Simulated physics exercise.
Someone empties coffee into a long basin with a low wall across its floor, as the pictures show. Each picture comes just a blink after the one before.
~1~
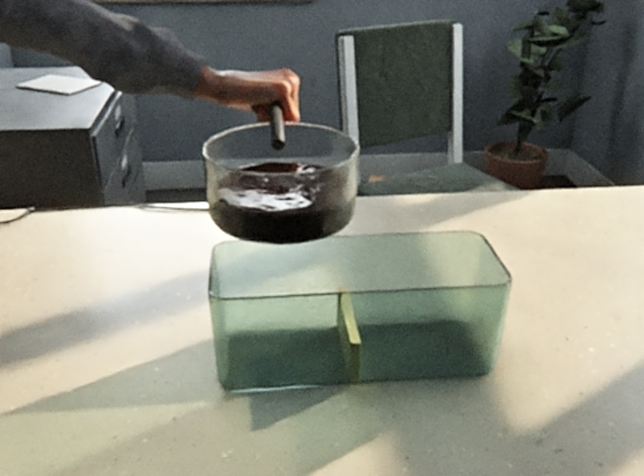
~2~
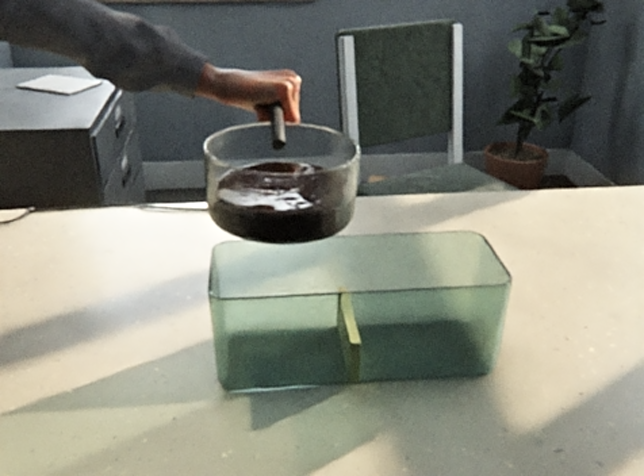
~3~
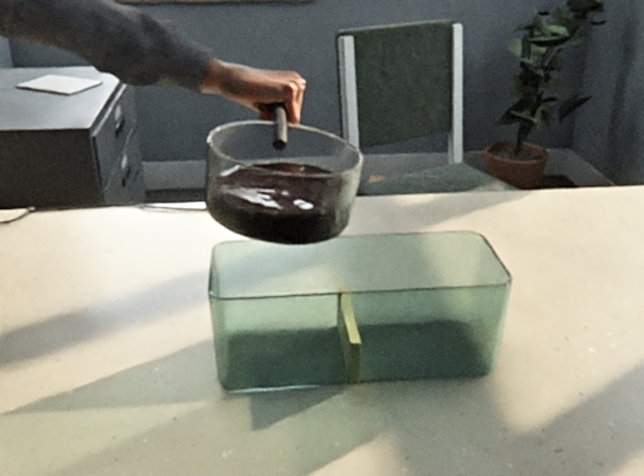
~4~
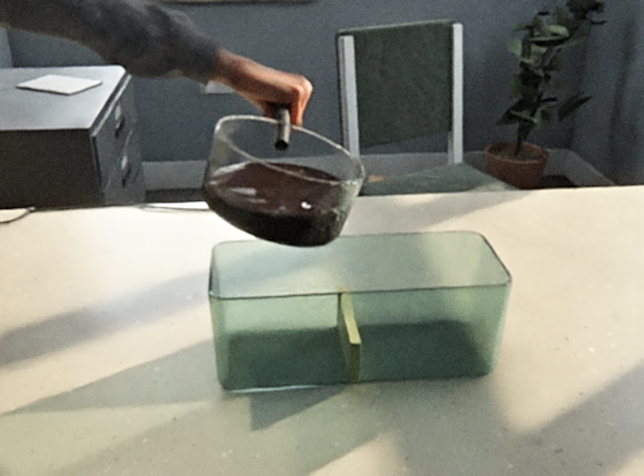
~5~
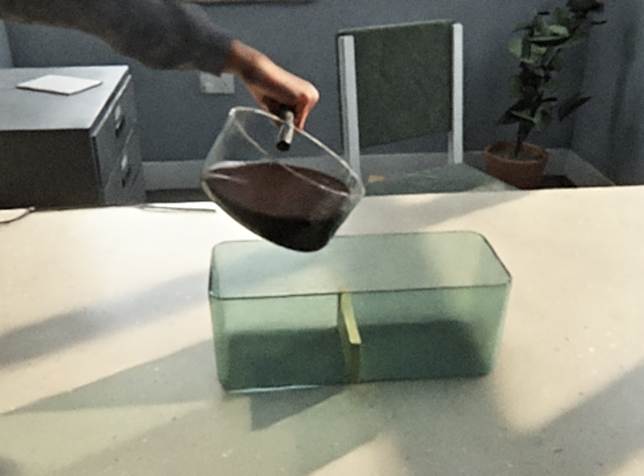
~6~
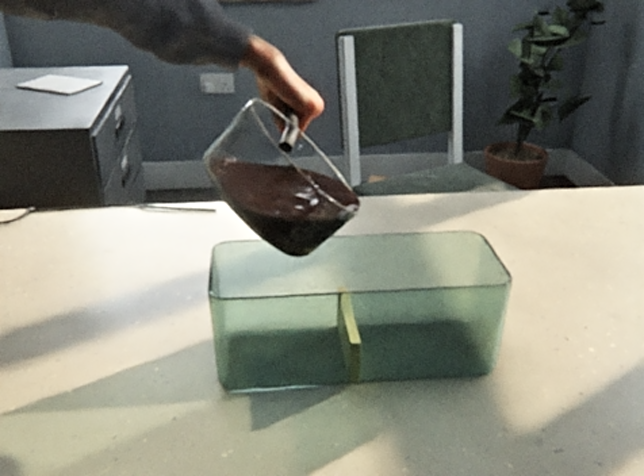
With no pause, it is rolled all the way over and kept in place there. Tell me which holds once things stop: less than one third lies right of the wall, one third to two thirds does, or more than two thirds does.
The quantity right of the wall will come in past two thirds.
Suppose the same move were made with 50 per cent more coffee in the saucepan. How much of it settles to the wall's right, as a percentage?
Estimate: Around 80 per cent.
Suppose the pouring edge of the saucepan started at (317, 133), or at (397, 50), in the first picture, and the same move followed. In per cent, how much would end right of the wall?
About 30 % the first time, about 85 % the second.
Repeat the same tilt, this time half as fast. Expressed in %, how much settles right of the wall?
Around 90 in a hundred.
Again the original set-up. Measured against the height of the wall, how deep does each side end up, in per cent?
10 per cent left, 50 per cent right.
A moment on, the saucepan is tipped on its side and 28 per cent is still to pour, 2 is left of the wall and 47 right of it.
Next, the saucepan is tipped on its side and 13 per cent is still to pour, 9 is left of the wall and 74 right of it.
Then the saucepan is tipped on its side and 4 per cent is still to pour, 13 is left of the wall and 81 right of it.
Later the saucepan is tipped on its side and 1 per cent is still to pour, 15 is left of the wall and 83 right of it.
In the end 16 per cent lies left of the wall, 83 right of it and 1 outside.
